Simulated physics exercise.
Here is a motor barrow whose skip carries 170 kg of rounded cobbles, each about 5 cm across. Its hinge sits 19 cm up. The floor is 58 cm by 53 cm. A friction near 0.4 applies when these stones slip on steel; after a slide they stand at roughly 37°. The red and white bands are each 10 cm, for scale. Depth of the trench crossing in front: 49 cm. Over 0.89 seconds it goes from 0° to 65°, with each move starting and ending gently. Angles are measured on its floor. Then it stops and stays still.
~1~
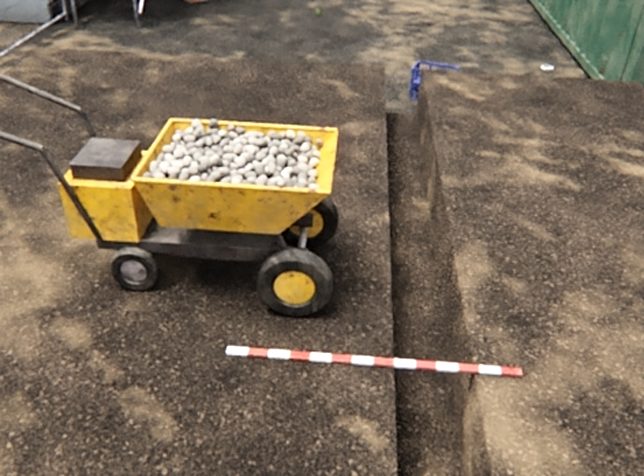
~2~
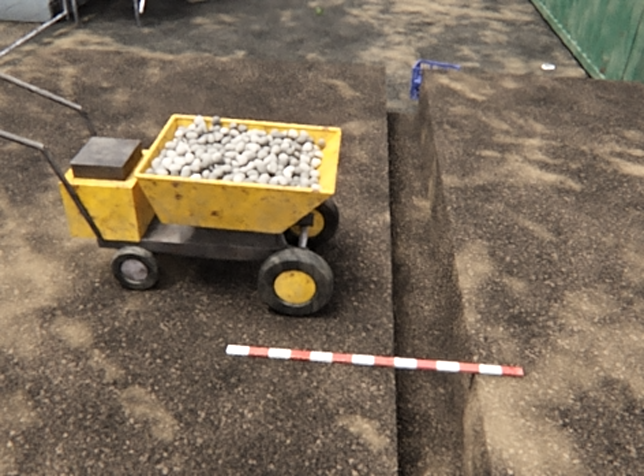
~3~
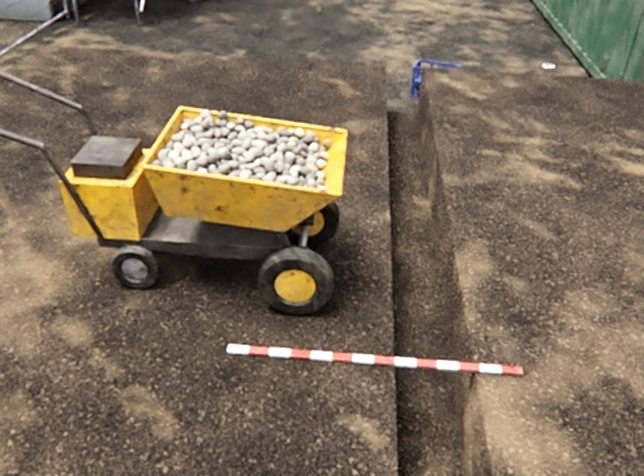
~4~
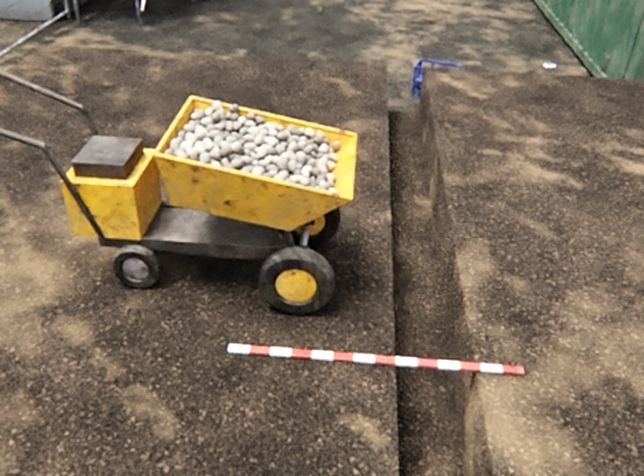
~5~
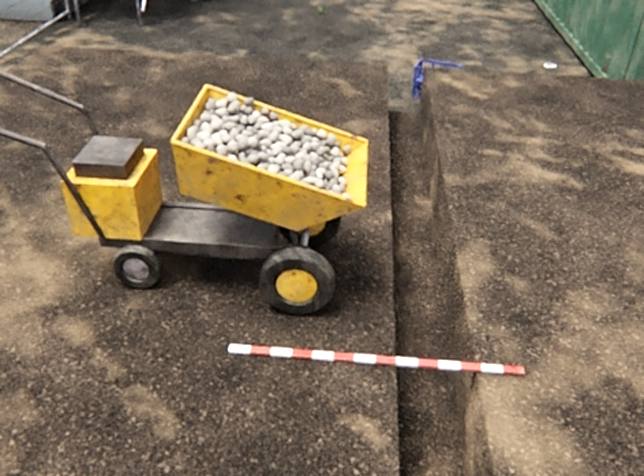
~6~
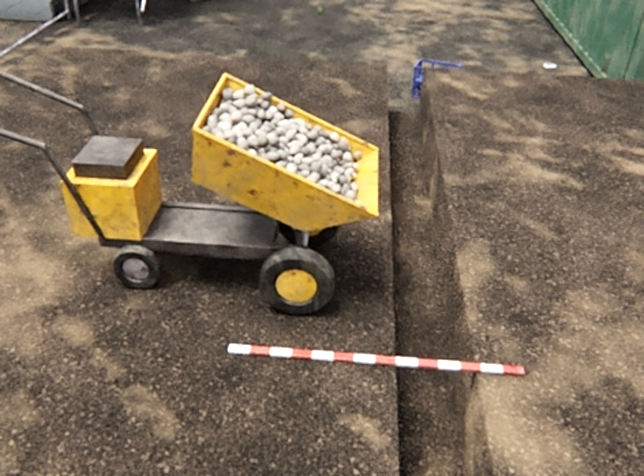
Yellow skip of rounded grey cobbles on a motor barrow tilting steadily forward to the right, its rear end rising beside a trench.
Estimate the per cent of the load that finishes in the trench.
Roughly 69 percent.
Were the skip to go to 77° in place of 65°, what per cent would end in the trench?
I'd expect around 70 in a hundred.
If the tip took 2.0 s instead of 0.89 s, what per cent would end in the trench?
Trench share: Approx. 85%.
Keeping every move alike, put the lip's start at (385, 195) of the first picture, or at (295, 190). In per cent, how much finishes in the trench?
From the first spot near 25, from the second near 95 per cent.
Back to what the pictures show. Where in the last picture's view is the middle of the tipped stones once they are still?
(439, 336).
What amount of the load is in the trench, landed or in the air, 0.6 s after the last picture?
By that moment, roughly 25 per cent of the load.
Then, 0.3 s after the last picture the floor is at 55°, 100 % in the skip; the foremost stones are at (402, 227).
Then, 0.6 s after the last picture the floor is at 65°, 70 % in the skip, 26 % in the trench, 3 % past the trench; the foremost stones are at (483, 291).
Then, 1.0 s after the last picture the floor is at 65°, 28 % in the skip, 42 % in the trench, 30 % past the trench; the foremost stones are at (593, 292).
Then, 2.9 s after the last picture the floor is at 65°, 0 % in the skip, 69 % in the trench, 31 % past the trench; the foremost stones are past the picture's edge.
